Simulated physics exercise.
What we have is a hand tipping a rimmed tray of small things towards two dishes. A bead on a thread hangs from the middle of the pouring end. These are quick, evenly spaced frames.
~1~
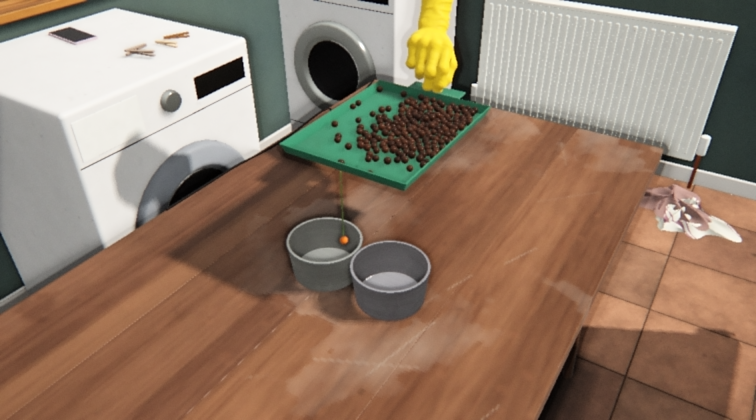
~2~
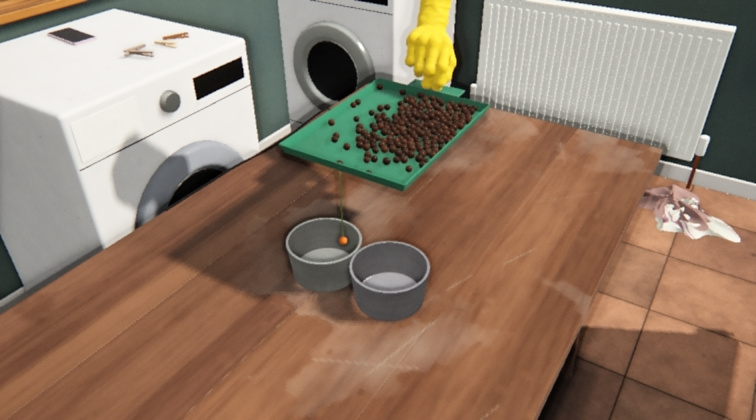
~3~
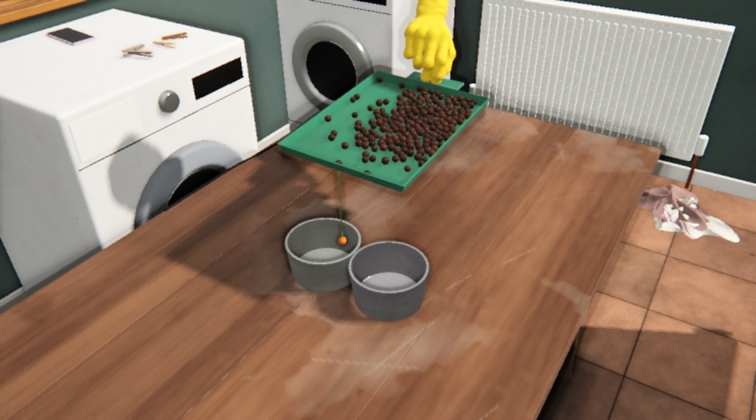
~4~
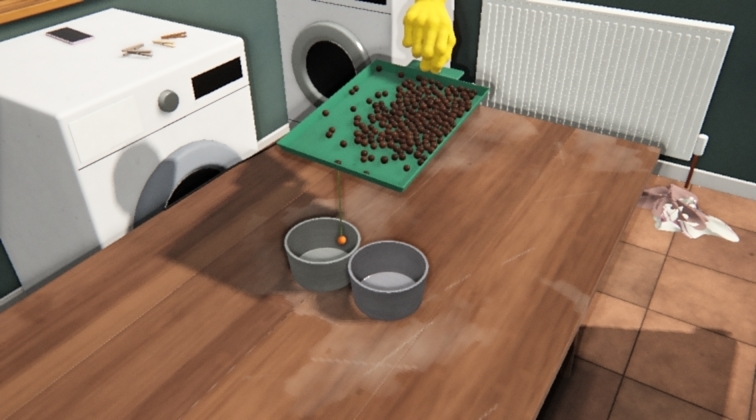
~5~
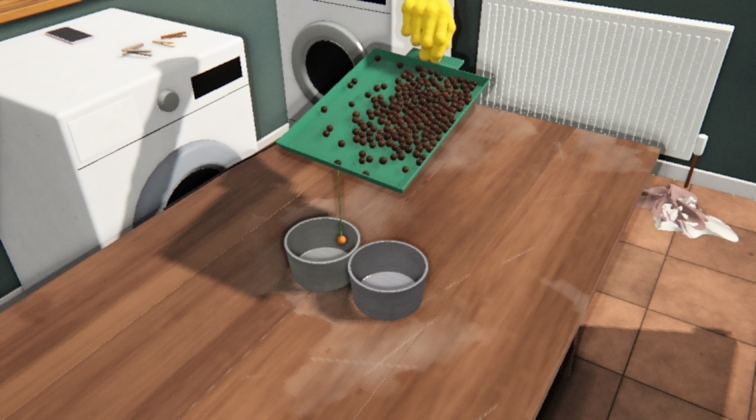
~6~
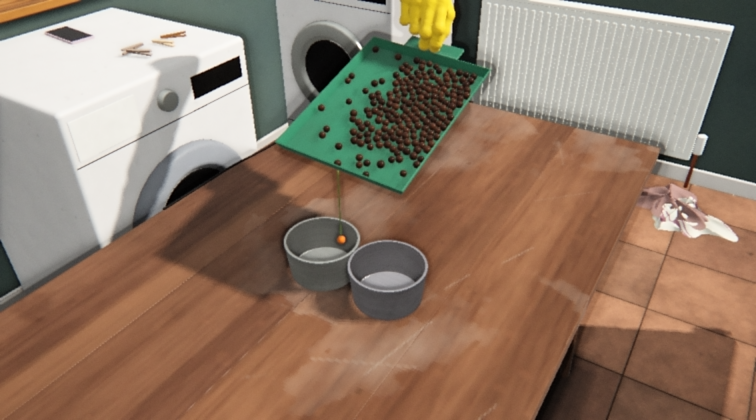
At the start, a yellow-gloved hand holds a green tray of small brown balls level above a wooden table, near two grey dishes and a hanging orange bead. The hand then raises the far end, tilting the tray gradually towards its near right corner, and the balls begin shifting across it.
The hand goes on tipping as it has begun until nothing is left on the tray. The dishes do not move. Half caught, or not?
The two hold only the smaller part of the load.
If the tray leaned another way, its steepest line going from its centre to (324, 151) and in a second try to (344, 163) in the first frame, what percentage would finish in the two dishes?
Near 20 % and 20 %.
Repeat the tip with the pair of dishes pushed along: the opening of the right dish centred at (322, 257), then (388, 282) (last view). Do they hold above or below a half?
First less than half, then more than half.
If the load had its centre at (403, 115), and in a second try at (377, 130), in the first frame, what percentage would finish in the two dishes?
First some 30, then 30 per cent.
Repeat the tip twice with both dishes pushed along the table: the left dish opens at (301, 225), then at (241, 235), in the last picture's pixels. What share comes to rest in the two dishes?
Near 0 % and 20 %.
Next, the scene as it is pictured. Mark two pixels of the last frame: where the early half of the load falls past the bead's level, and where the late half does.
First near (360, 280), later near (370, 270).
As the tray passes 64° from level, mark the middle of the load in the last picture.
Roughly at (361, 219).
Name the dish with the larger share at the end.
It is right.
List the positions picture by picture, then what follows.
Corners of the pouring end (285, 143) and (404, 181), level; middle of the load (420, 128), chocolate balls; left dish (303, 272); right dish (370, 300); bead on its thread (344, 240), in the first picture.
Corners of the pouring end (284, 143) and (403, 181), level; middle of the load (420, 127), in the second picture.
Corners of the pouring end (283, 143) and (402, 183), tipped barely, lowest at the right corner; middle of the load (419, 123), in the third picture.
Corners of the pouring end (282, 142) and (402, 184), tipped a little, lowest at the right corner; middle of the load (418, 117), just a few on the move, in the fourth picture.
Corners of the pouring end (281, 141) and (401, 185), tipped a little, lowest at the right corner; middle of the load (416, 112), about a tenth on the move, in the fifth picture.
Corners of the pouring end (280, 140) and (401, 187), tipped clearly, lowest at the right corner; middle of the load (414, 110), almost all on the move; left dish (301, 271); right dish (367, 300), in the sixth picture.
Just after the last frame, tray tipped steeply; roughly a third on the tray; just a few in the right dish; roughly a third outside both; roughly a quarter in the air.
A moment on, tray tipped past a quarter turn; roughly a quarter in the right dish; just a few in the left dish; roughly two thirds outside both; just a few in the air.
Further on, tray tipped past a quarter turn; roughly a quarter in the right dish; just a few in the left dish; roughly two thirds outside both.
When it is over, tray tipped past a quarter turn; roughly a quarter in the right dish; just a few in the left dish; roughly two thirds outside both.
